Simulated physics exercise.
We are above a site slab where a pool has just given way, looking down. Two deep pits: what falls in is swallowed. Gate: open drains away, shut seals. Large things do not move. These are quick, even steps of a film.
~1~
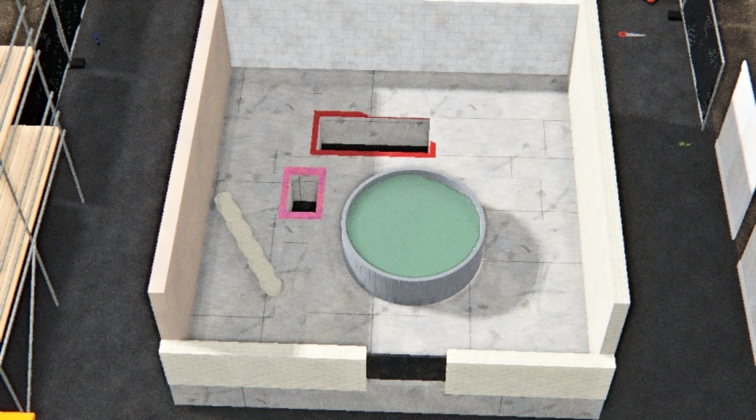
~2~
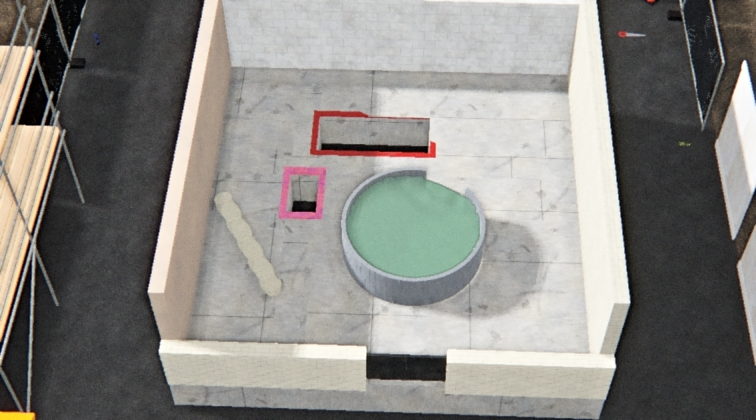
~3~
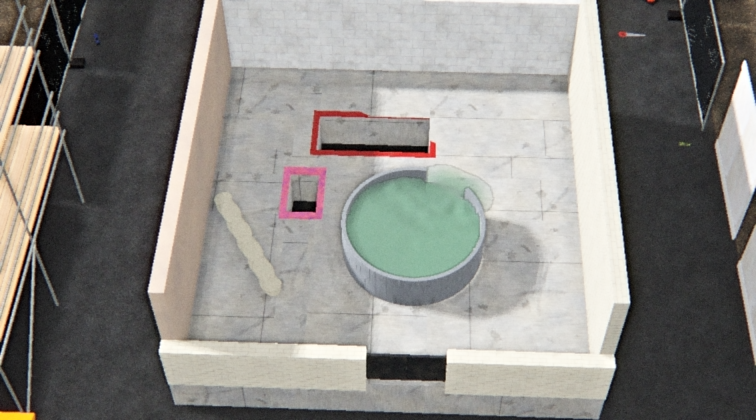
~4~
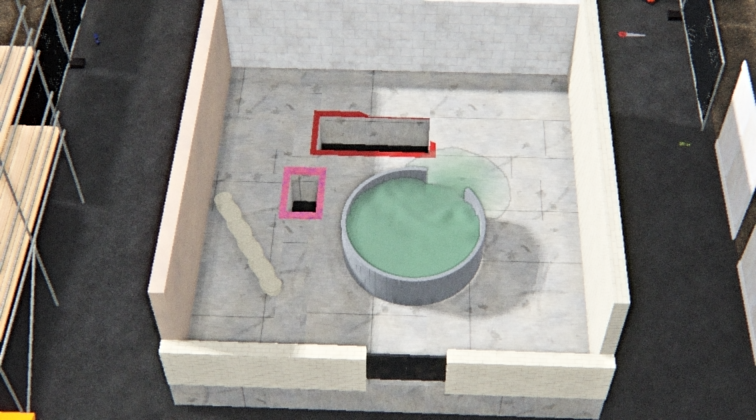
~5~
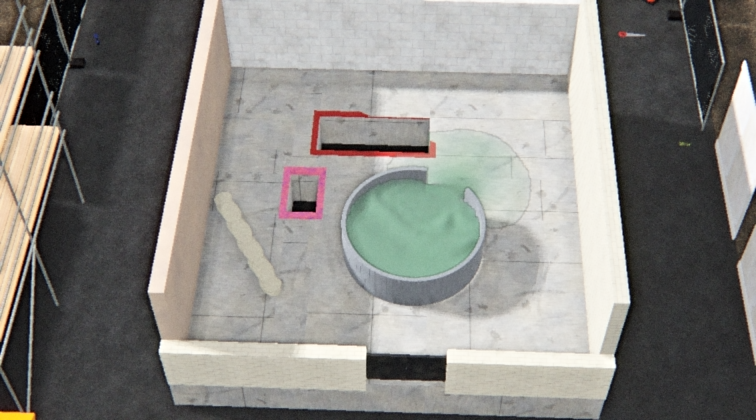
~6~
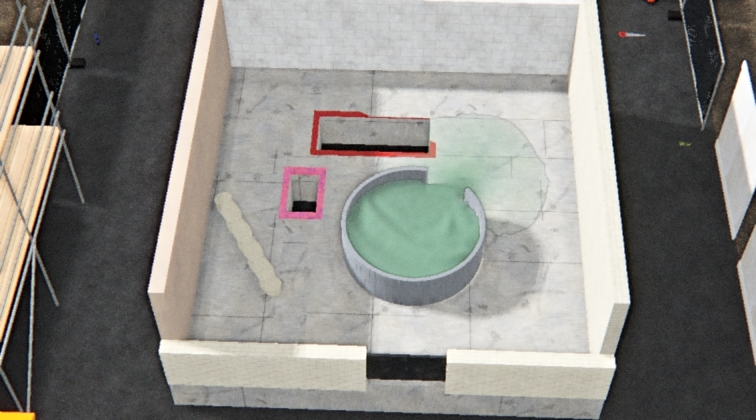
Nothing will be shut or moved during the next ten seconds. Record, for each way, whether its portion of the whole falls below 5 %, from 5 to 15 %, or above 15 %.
The gate ends up with a share that stays below five per cent, the red pit ends up with a share topping fifteen per cent, the pink pit ends up with a share that stays below five per cent.
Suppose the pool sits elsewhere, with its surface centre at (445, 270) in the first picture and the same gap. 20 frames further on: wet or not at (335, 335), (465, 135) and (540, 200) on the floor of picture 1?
In sequence: Unflooded, next inundated, then inundated.
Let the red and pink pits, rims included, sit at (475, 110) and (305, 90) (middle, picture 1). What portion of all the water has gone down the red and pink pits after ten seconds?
Of everything, red catches 55 per cent while pink catches 0 per cent.
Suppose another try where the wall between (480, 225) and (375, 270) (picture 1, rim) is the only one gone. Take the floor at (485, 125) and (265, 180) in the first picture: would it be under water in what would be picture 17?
Going one by one: Puddle-free and then puddle-free.
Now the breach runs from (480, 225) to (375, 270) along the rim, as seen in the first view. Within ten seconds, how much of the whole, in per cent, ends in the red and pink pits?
Red 12 %, pink 0 %.
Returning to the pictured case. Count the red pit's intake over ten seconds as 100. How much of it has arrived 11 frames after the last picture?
By my reckoning, 15 percent.
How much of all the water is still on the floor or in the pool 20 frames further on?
Estimate: Some 96 %.
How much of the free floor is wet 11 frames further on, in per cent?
I'd put it at roughly 25 per cent.
A moment on, water covers 25 % of the floor; the gate 0 %, the red pit 1 %, the pink pit 0 %.
Next, water covers 25 % of the floor; the gate 0 %, the red pit 3 %, the pink pit 0 %.
Then, water covers 35 % of the floor; the gate 0 %, the red pit 4 %, the pink pit 0 %.
Later, water covers 55 % of the floor; the gate 0 %, the red pit 10 %, the pink pit 0 %.
In the end, water covers 85 % of the floor; the gate 0 %, the red pit 20 %, the pink pit 0 %.
